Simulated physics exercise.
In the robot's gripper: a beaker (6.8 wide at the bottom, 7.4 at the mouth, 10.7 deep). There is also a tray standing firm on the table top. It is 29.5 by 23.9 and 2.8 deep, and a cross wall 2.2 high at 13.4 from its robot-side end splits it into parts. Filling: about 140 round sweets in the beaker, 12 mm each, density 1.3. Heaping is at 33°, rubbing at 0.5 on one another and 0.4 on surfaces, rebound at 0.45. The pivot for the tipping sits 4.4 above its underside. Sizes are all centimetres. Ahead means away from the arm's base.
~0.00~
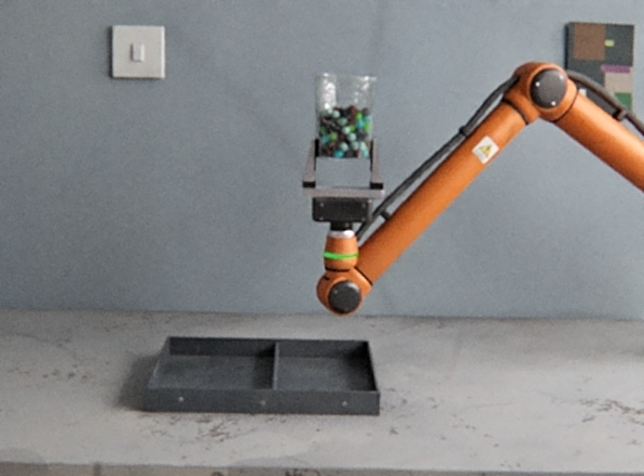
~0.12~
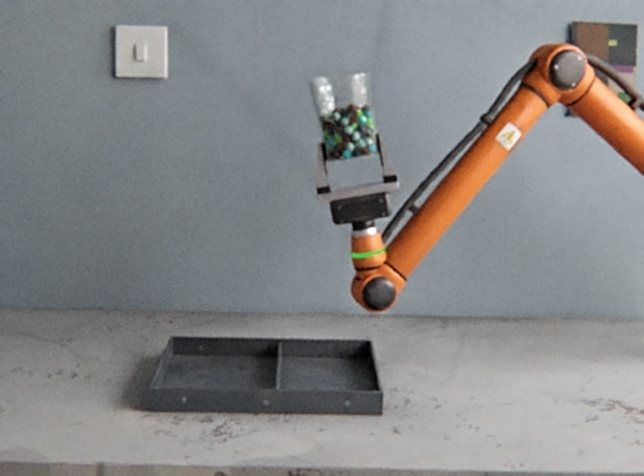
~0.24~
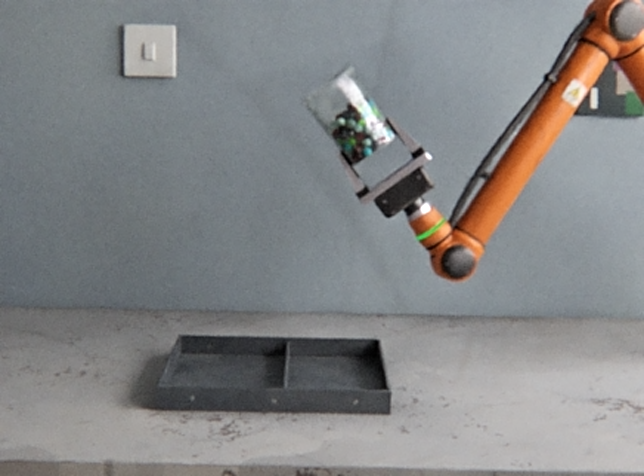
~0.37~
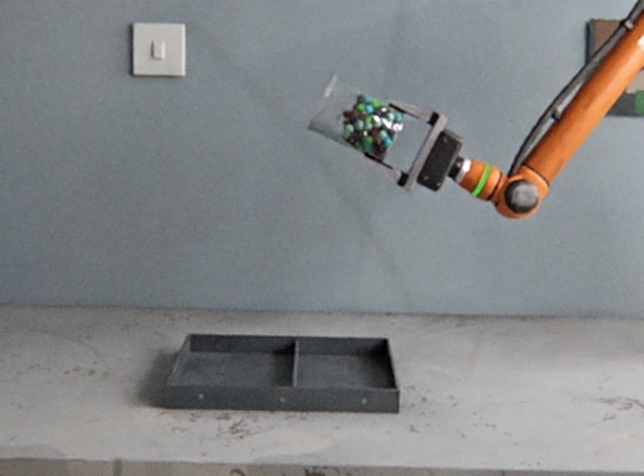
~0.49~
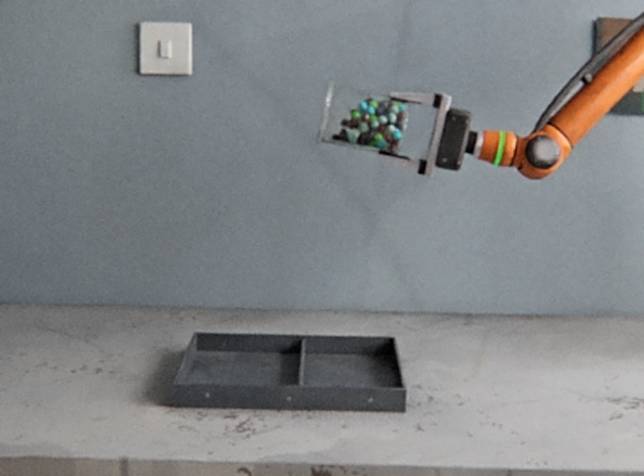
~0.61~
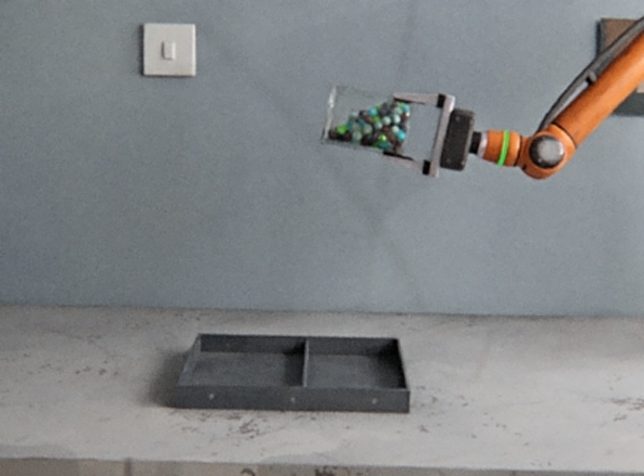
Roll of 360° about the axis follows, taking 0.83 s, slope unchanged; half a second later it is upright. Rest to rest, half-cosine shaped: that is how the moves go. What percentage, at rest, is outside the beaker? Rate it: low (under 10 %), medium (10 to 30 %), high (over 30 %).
Rating: Medium.
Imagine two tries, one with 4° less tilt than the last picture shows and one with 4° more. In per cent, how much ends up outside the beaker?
Roughly 5 and 20 per cent.
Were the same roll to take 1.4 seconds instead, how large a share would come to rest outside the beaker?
You'd be looking at some 15 per cent.
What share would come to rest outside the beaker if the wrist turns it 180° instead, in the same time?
Roughly 5 percent, then.
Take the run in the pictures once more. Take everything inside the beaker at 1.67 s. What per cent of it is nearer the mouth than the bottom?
Roughly 35 per cent.
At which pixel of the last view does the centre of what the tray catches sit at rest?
Middle: Close to (252, 374).
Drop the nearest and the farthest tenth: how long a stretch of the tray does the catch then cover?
About 12 centimetres.
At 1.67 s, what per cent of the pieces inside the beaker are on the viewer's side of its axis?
Share noted: Close to 65 per cent.
After 1.14 s, tipped 80°, highest piece 39 above the table; 130 in the beaker, 2 in the far-side part, 7 in flight or on a rim.
After 1.67 s, tipped 44°, highest piece 40 above the table; 120 in the beaker, 16 in the far-side part, 1 in the robot-side part, 2 in flight or on a rim.
After 2.14 s, upright, highest piece 40 above the table; 120 in the beaker, 18 in the far-side part, 1 in the robot-side part.
After 2.84 s, upright, highest piece 40 above the table; 120 in the beaker, 18 in the far-side part, 1 in the robot-side part.
In the end, 120 in the beaker, 18 in the far-side part, 1 in the robot-side part. That is 14 % outside the beaker.
